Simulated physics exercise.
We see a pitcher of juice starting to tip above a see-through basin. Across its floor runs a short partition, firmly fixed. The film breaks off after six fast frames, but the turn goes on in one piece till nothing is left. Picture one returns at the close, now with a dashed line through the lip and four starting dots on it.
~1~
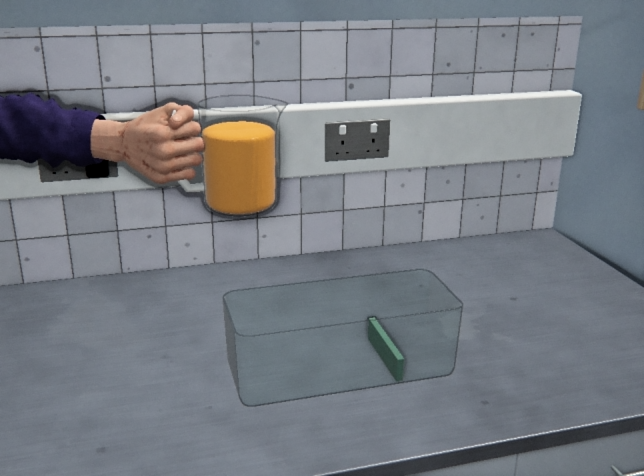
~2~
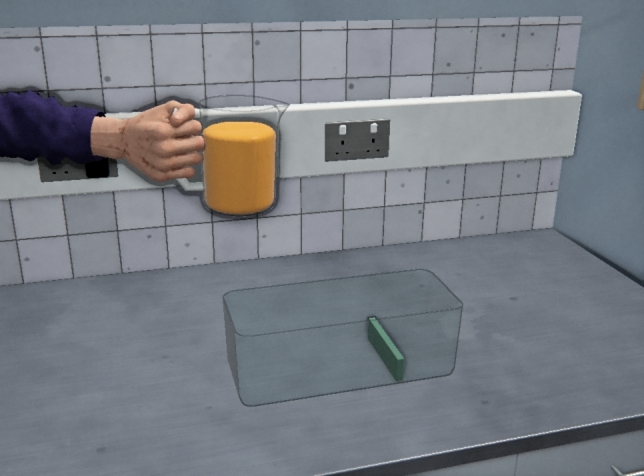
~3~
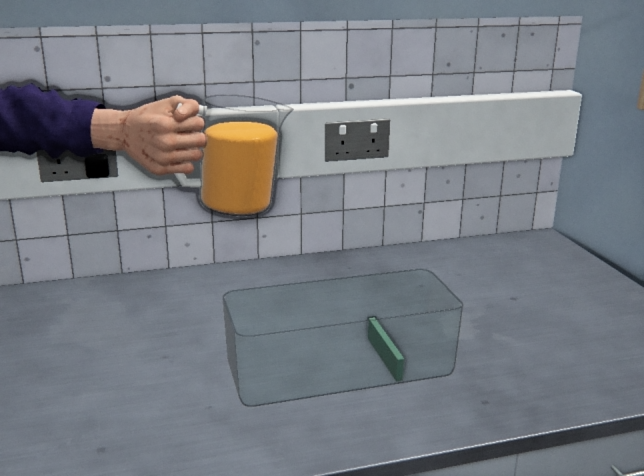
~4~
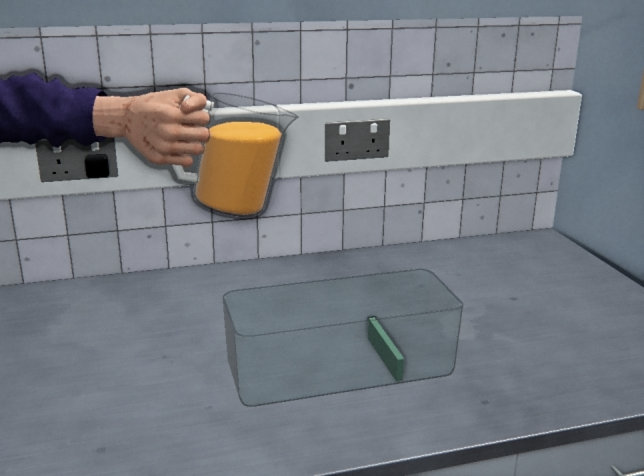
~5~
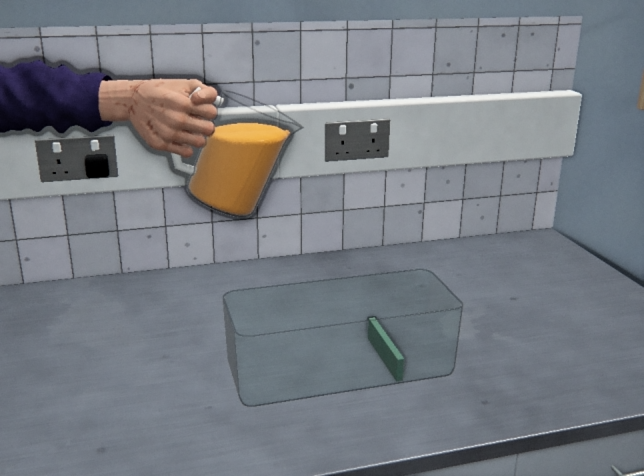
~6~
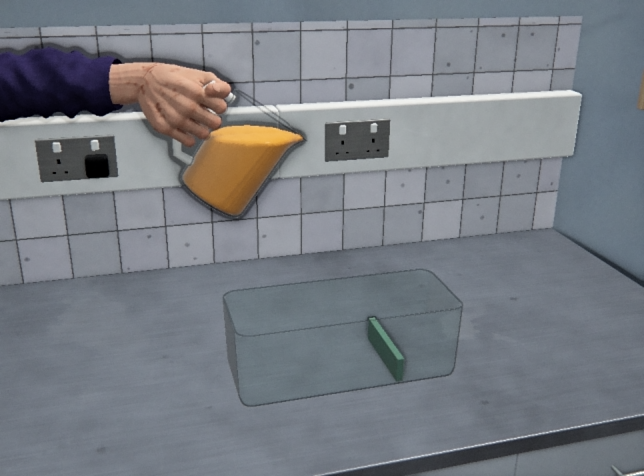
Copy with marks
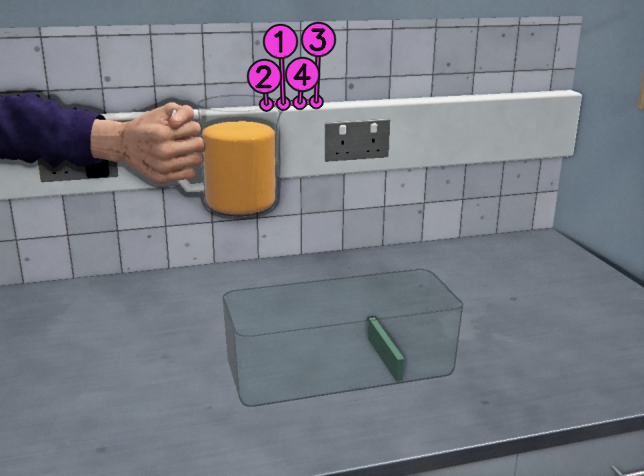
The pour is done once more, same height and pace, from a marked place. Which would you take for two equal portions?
It is 3.
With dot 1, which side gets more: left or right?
More ends on the left.
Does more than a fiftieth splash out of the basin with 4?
Yes, it does.
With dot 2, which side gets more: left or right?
The left side.
On the marked copy, 1 at (283, 103); 2 at (266, 104); 3 at (316, 101); 4 at (299, 102).
With 1, about 89 % ends left of the wall and 7 % right of it; 4 % is lost outside.
With 2, about 88 % ends left of the wall and 9 % right of it; 3 % is lost outside.
With 3, about 53 % ends left of the wall and 45 % right of it.
With 4, about 88 % ends left of the wall and 6 % right of it; 6 % is lost outside.
